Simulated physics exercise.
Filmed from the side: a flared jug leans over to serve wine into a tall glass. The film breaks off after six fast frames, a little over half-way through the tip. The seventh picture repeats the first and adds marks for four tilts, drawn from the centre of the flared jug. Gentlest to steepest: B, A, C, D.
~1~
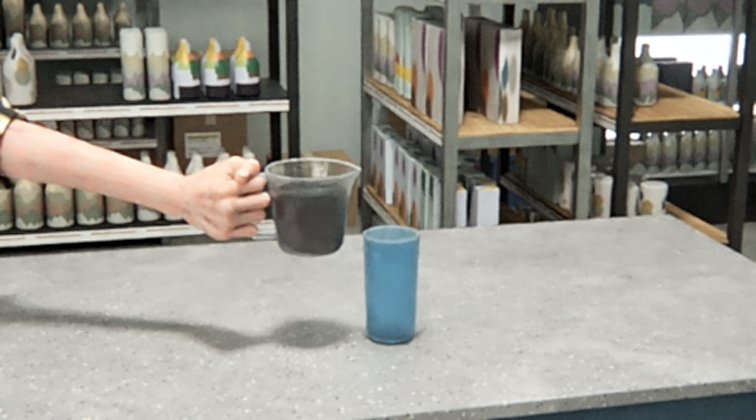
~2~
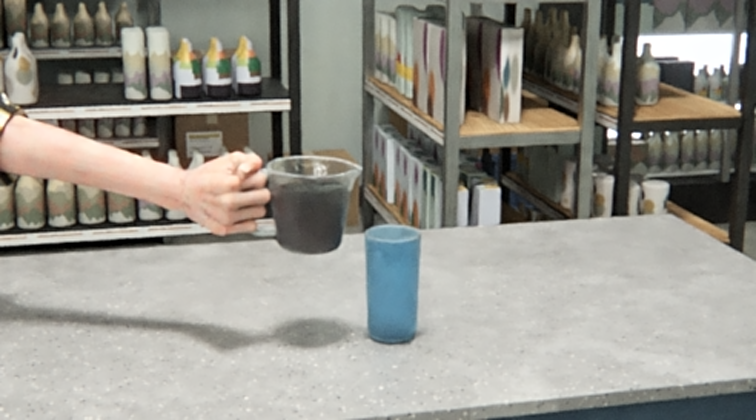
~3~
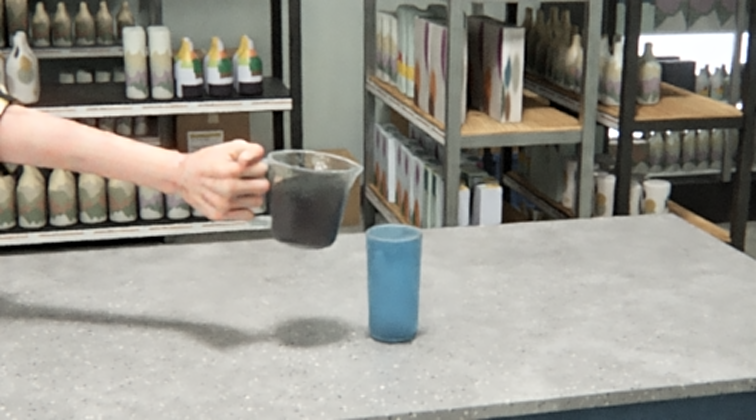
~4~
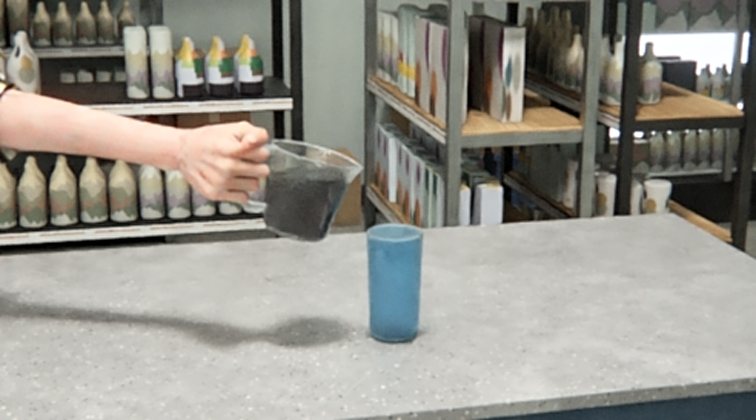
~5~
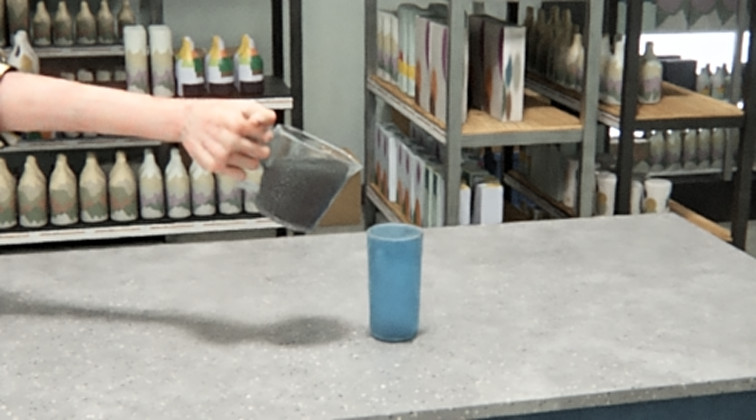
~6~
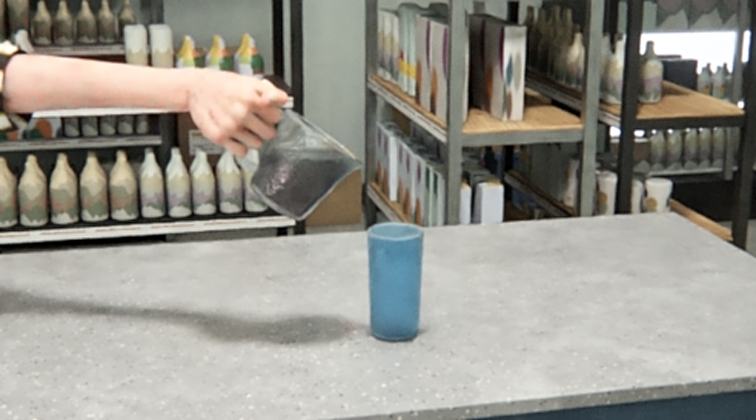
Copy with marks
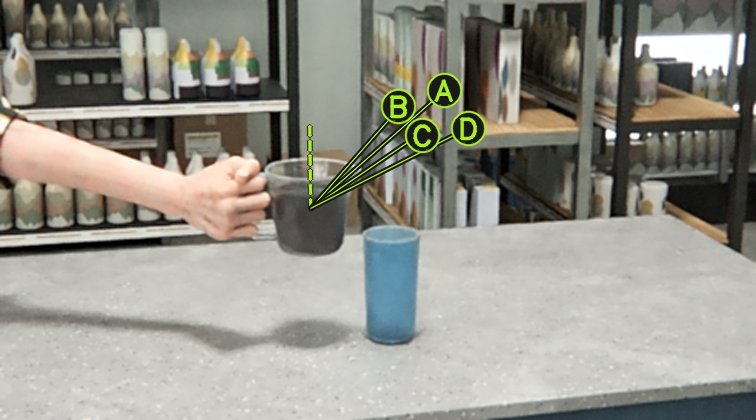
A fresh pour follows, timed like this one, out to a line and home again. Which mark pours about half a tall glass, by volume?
The answer is tilt C.
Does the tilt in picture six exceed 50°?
No, it does not.
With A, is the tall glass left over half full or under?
Under.
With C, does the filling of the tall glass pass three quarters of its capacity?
No, it does not.
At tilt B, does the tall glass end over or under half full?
Under.
On the marked copy, A at (431, 101); B at (388, 120); C at (407, 142); D at (452, 135).
For tilt A, the tall glass ends with about 32 % of what it can hold.
For tilt B, the tall glass ends with about 19 % of what it can hold.
For tilt C, the tall glass ends with about 48 % of what it can hold.
For tilt D, the tall glass ends with about 65 % of what it can hold.
